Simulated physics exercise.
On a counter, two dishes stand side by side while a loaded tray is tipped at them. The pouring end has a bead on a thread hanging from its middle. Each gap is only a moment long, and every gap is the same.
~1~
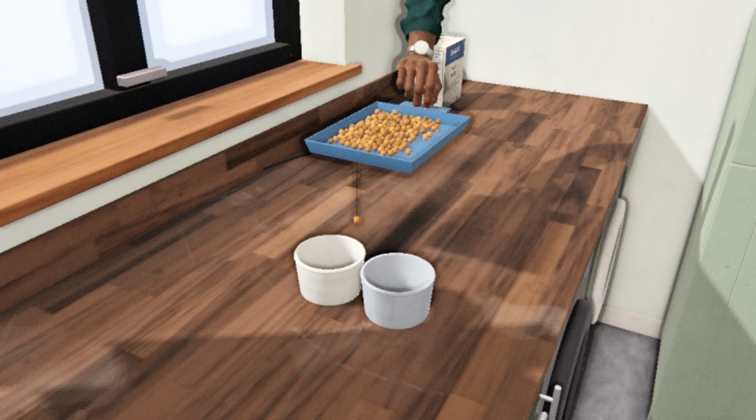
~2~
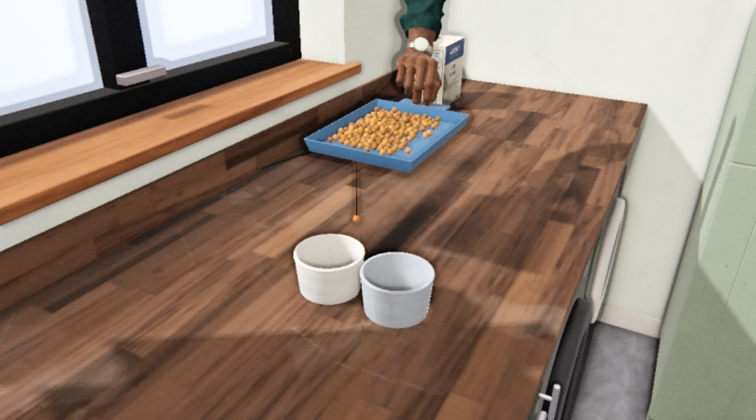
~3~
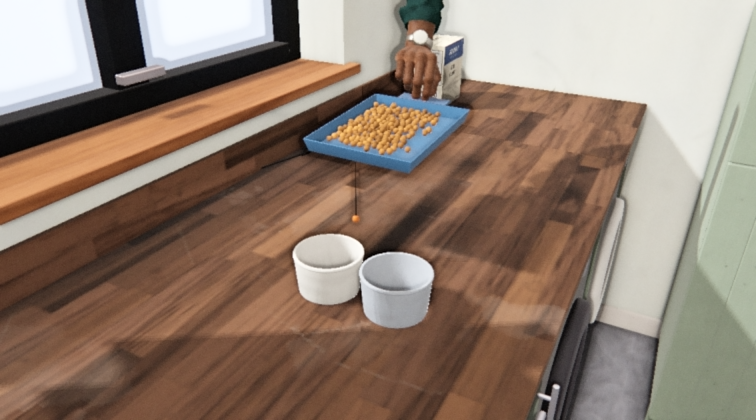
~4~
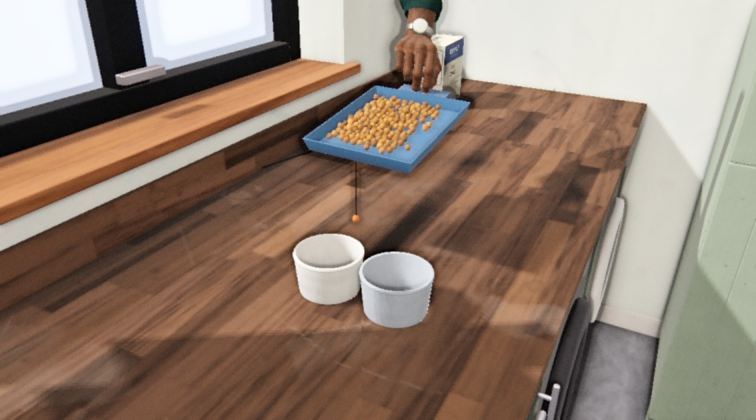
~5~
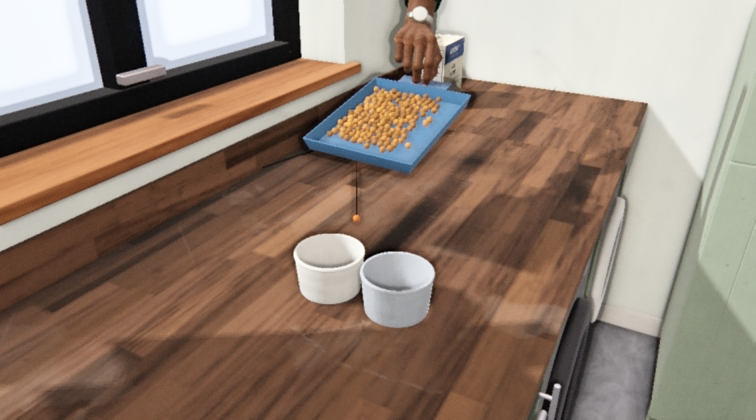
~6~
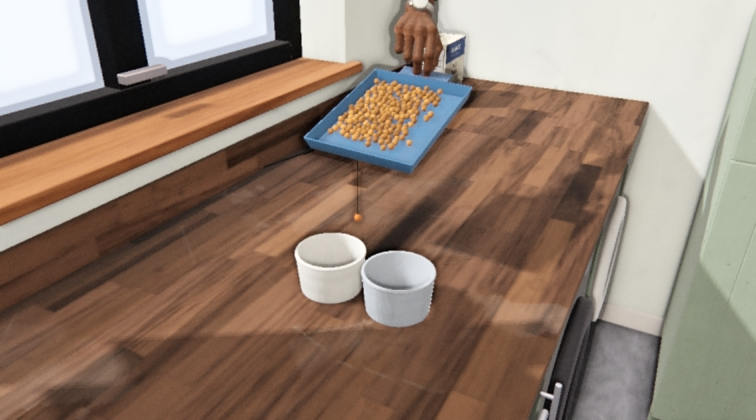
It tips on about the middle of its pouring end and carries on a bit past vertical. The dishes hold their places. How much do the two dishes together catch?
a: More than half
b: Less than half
a, more than half.
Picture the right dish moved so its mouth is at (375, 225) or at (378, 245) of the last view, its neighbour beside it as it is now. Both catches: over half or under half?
The pair would catch the lesser share the first time and the greater share the second time.
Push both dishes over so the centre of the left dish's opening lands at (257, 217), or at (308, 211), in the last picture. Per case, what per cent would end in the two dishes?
20 and 10 %.
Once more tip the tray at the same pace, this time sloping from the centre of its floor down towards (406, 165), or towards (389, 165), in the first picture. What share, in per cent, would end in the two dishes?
Shares: 10 %, then 30 %.
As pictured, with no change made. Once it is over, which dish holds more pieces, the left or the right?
Noted: Left of the pair.
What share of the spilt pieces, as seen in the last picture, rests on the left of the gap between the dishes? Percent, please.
Roughly 20 percent.
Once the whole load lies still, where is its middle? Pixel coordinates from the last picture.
Near (353, 282).
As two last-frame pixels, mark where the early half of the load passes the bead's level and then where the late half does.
Early-half point (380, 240); late-half point (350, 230).
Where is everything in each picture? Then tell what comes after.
In the first frame, corners of the pouring end (310, 139) and (410, 160), level; middle of the load (387, 131), roasted chickpeas; left dish (312, 283); right dish (381, 306); bead on its thread (357, 220).
In the second frame, corners of the pouring end (309, 138) and (410, 159), level; middle of the load (387, 129).
In the third frame, corners of the pouring end (308, 138) and (409, 160), tipped barely, lowest at the right corner; middle of the load (386, 126).
In the fourth frame, corners of the pouring end (308, 138) and (409, 161), tipped a little, lowest at the right corner; middle of the load (386, 121).
In the fifth frame, corners of the pouring end (308, 137) and (409, 162), tipped a little, lowest at the right corner; middle of the load (386, 116).
In the sixth frame, corners of the pouring end (309, 136) and (410, 162), tipped a little, lowest at the right corner; middle of the load (387, 111); left dish (313, 281); right dish (382, 304).
Just after the last frame, tray tipped steeply; almost all on the tray; just a few in the air.
A moment on, tray tipped right over; almost all on the tray; just a few in the left dish; just a few outside both; just a few in the air.
Further on, tray tipped past a quarter turn; roughly a quarter in the right dish; roughly half in the left dish; roughly a third outside both; just a few in the air.
When it is over, tray tipped past a quarter turn; roughly a quarter in the right dish; roughly half in the left dish; roughly a third outside both; just a few in the air.
